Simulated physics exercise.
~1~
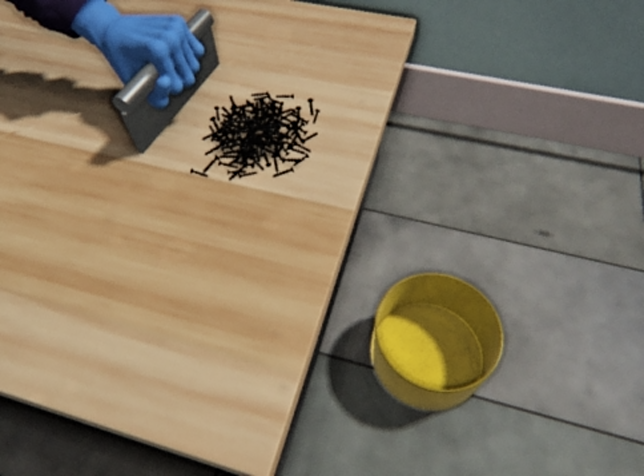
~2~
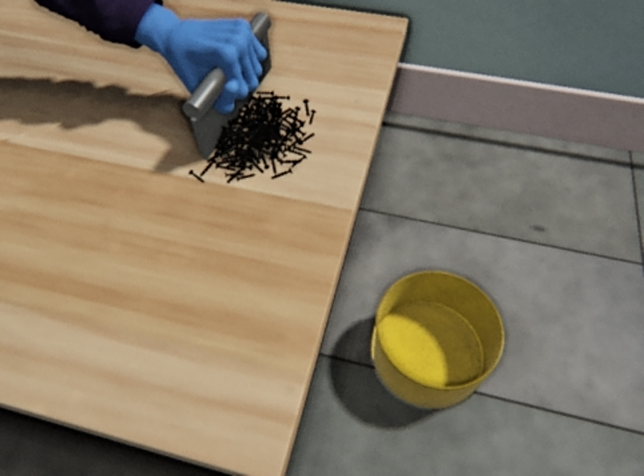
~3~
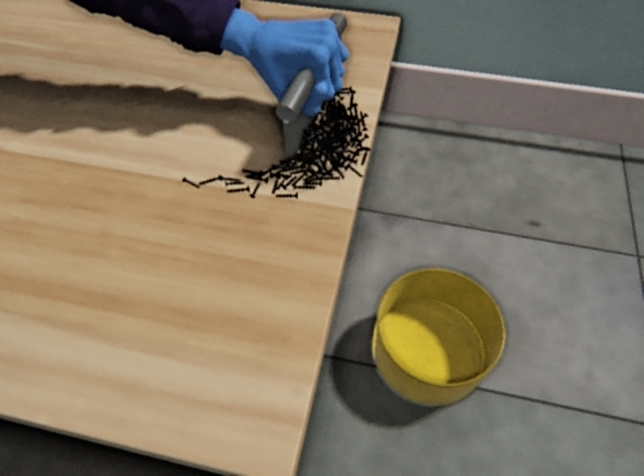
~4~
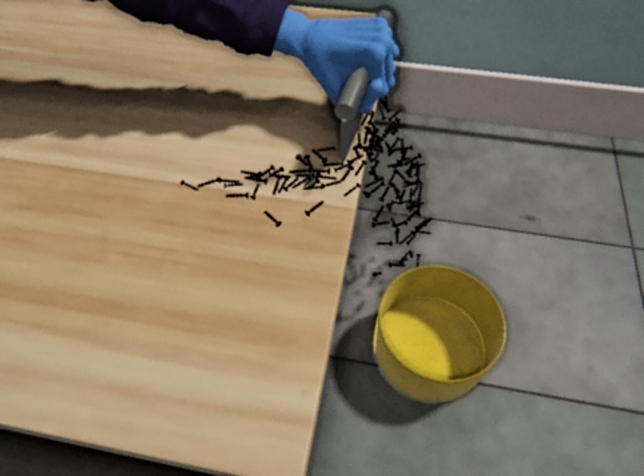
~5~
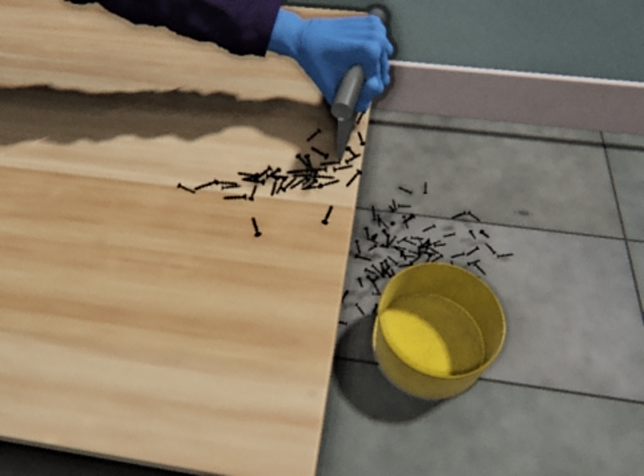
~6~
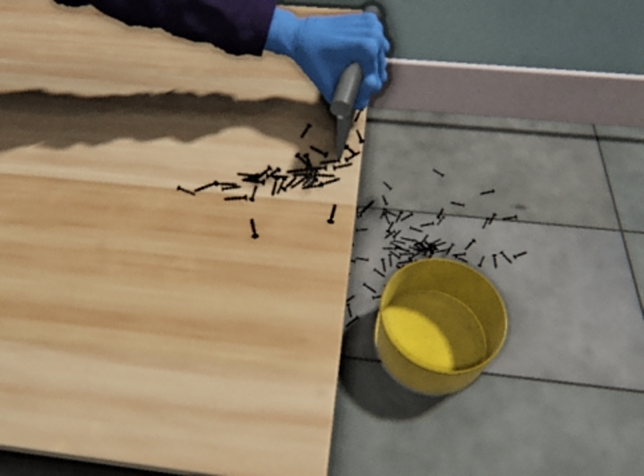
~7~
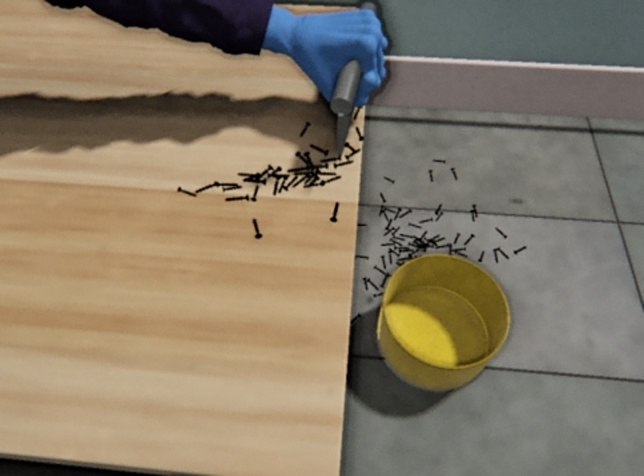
A blue-gloved hand pushed a scraper rightward into a pile of black screws on a wooden board, stopping at the edge as most spilled onto the grey floor beside a yellow pot, leaving the pot empty and some screws still on the board.
